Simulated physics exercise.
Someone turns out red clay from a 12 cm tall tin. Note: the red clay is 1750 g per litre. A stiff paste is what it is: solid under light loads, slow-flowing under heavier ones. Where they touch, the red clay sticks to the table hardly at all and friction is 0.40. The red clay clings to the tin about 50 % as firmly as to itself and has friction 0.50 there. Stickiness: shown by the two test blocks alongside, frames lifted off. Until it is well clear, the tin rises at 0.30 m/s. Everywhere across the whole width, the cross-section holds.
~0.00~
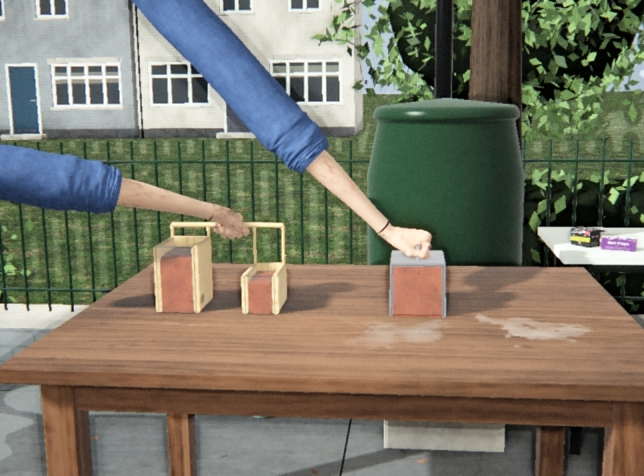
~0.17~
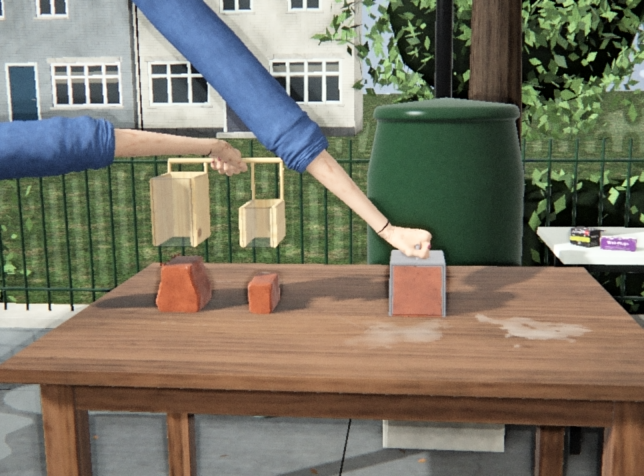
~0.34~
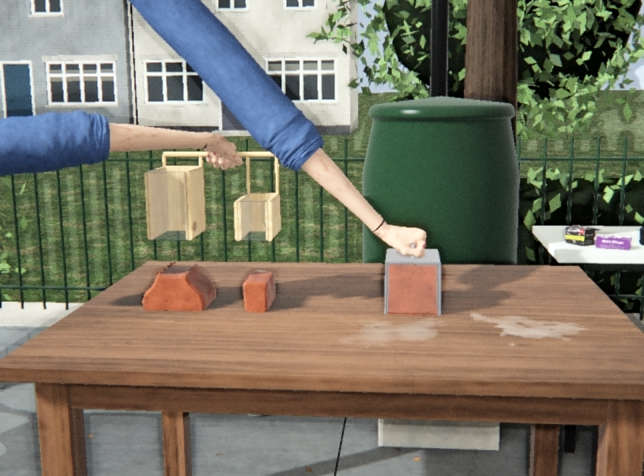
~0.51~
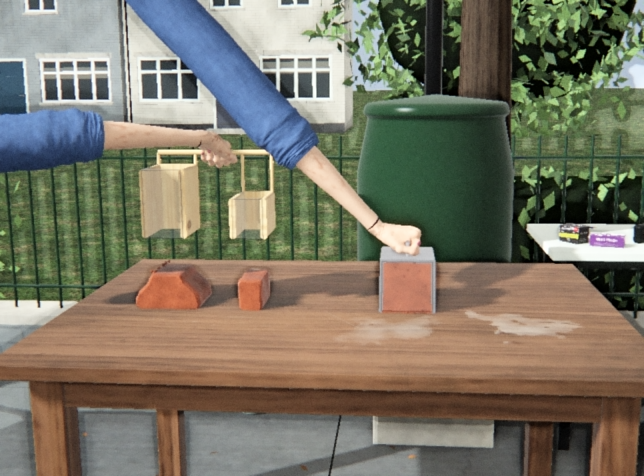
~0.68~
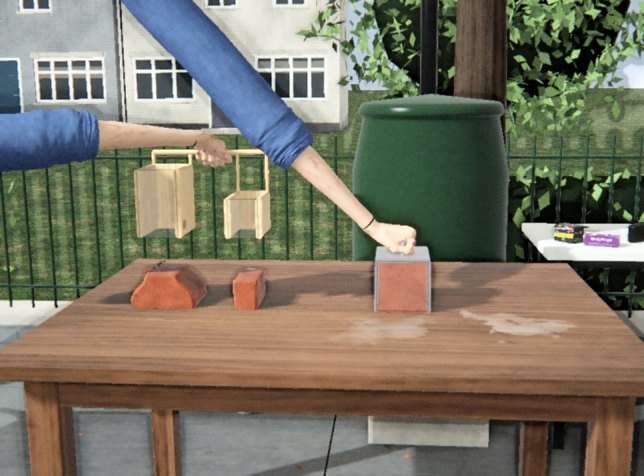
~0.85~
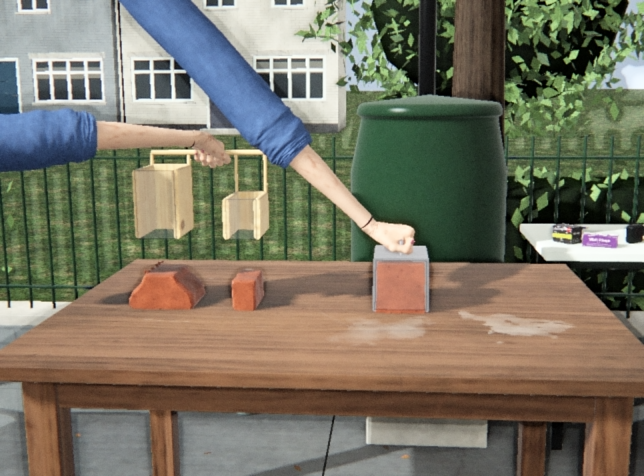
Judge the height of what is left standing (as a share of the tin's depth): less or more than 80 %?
I judge it less.
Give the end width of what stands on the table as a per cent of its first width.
Near 160 % by the end.
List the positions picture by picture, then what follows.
The first picture shows top corner of the tin at (442, 267), not yet moved; highest point of the red clay at (398, 267); test blocks 14 cm, 7.8 cm high (left to right).
The second picture shows top corner of the tin at (442, 267), not yet moved; highest point of the red clay at (398, 267); test blocks 12 cm, 7.7 cm high (left to right).
The third picture shows top corner of the tin at (437, 265), not yet moved; highest point of the red clay at (393, 265); test blocks 9.1 cm, 7.6 cm high (left to right).
The fourth picture shows top corner of the tin at (432, 263), not yet moved; highest point of the red clay at (388, 263); test blocks 9.0 cm, 7.6 cm high (left to right).
The fifth picture shows top corner of the tin at (427, 263), not yet moved; highest point of the red clay at (383, 263); test blocks 9.0 cm, 7.6 cm high (left to right).
The sixth picture shows top corner of the tin at (425, 262), moved 4 mm; highest point of the red clay at (381, 264); test blocks 9.0 cm, 7.6 cm high (left to right).
By 1.10 s, the tin is up by 7.5 cm.
By 1.41 s, the tin is up by 17 cm; what stands on the table is 77 % of the tin's depth.
By 1.71 s, the tin is up by 24 cm; what stands on the table is 76 % of the tin's depth.
By 2.01 s, the tin is up by 24 cm; what stands on the table is 75 % of the tin's depth.
By 2.11 s, at the end, the tin is up by 24 cm; what stands on the table is 75 % of the tin's depth.
